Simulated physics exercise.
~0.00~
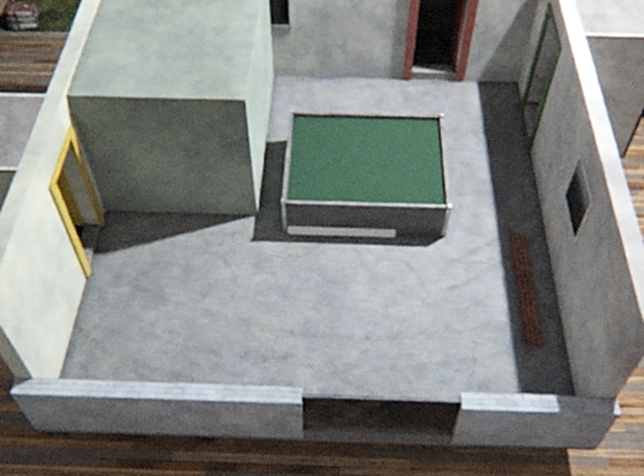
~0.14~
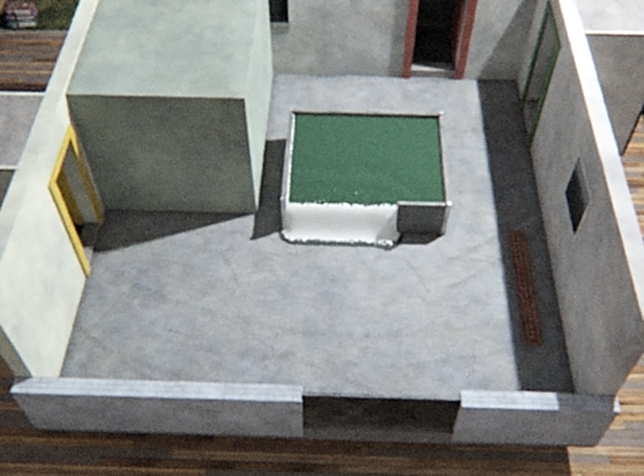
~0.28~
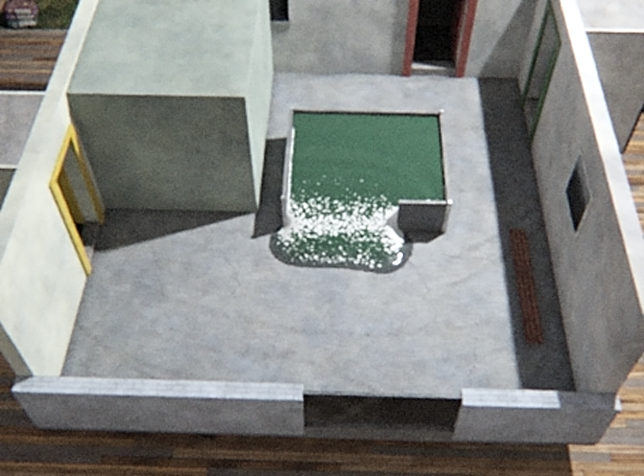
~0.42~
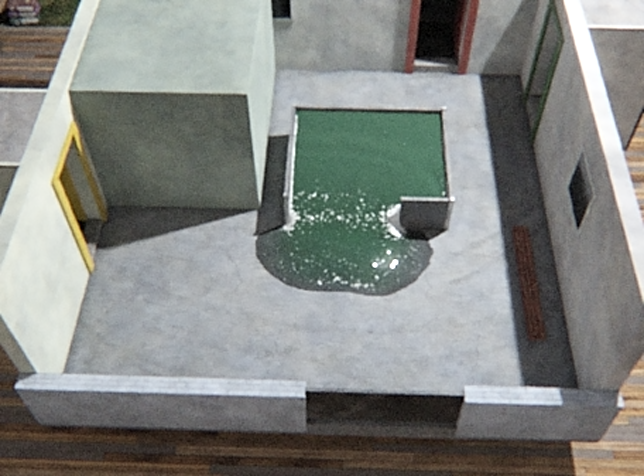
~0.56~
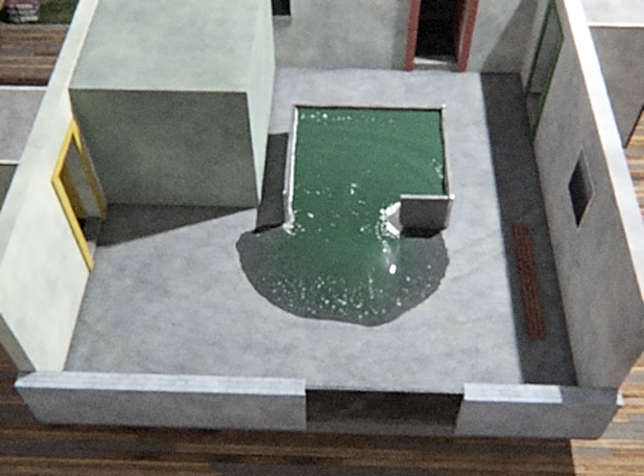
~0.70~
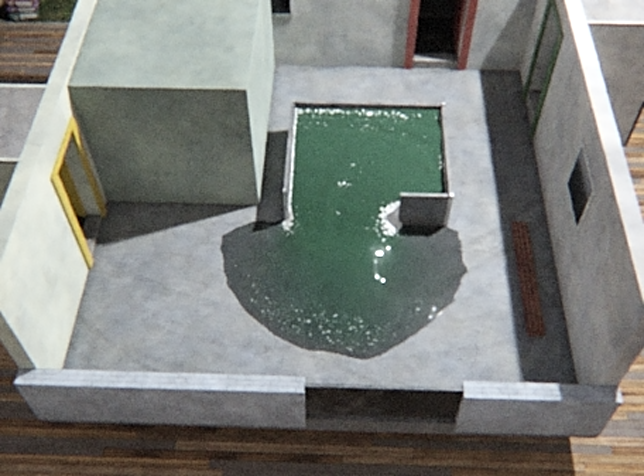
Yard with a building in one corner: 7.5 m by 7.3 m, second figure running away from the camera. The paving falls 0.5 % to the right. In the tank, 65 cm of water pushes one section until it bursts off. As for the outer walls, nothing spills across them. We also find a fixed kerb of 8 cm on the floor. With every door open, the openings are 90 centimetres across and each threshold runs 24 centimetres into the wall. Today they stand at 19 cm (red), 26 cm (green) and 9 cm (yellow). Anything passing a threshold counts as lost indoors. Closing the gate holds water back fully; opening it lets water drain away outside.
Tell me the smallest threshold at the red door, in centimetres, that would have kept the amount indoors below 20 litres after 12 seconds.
The smallest that would have done is close to 7 cm.
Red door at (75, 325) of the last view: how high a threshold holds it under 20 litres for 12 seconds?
20 cm.
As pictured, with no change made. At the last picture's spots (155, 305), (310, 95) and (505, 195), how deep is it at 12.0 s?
Depth: About 7, 9, 6 cm.
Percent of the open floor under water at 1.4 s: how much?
Around 35 per cent of the free floor.
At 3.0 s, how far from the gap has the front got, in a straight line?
Reach: Approx. 5.2 m.
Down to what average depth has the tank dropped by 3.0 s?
Near 25 cm, averaged.
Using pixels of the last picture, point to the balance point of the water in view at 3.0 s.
The balance point sits at roughly (331, 275).
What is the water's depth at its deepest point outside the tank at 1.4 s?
Max depth: About 37 cm.
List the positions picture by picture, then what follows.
The first frame shows the tank at (366, 160) is whole and still, 65 cm deep; the red door at (439, 39) is dry.
In the second frame, the gap is at (341, 219), the front 0.3 m out at (296, 241); the back of the tank holds 65 cm.
In the third frame, water pours out at (342, 220) and has run 0.8 m, to (372, 268); about 12 cm deep outside, 65 cm at the back.
In the fourth frame, the gap is at (344, 217), the front 1.3 m out at (356, 290); the back of the tank holds 65 cm.
In the fifth frame, water pours out at (344, 215) and has run 1.9 m, to (359, 320); about 8 cm deep outside, 63 cm at the back.
In the sixth frame, water pours out at (343, 213) and has run 2.5 m, to (355, 352); about 6 cm deep outside, 55 cm at the back; the red door at (441, 27), 4.3 m from the gap, is still 4.0 m from the nearest water.
After 1.4 s water covers 35 % of the floor, deepest (37 cm) near (320, 404); it has not reached the red door.
After 3.0 s water covers 45 % of the floor, deepest (42 cm) near (56, 395); it has not reached the red door.
After 12.0 s water covers 100 % of the floor, deepest (14 cm) near (563, 411); 9 cm at the red door, 0 litres in over its 19 cm threshold.
At the red door as built, the water arrived by 6.1 s and peaked near 11 cm at 7.4 s.
Run again over the same 12 s with other heights there, 34 litres in over 6 cm, 10 litres over 8 cm. The limit of 20 litres is kept from about 7 cm up.
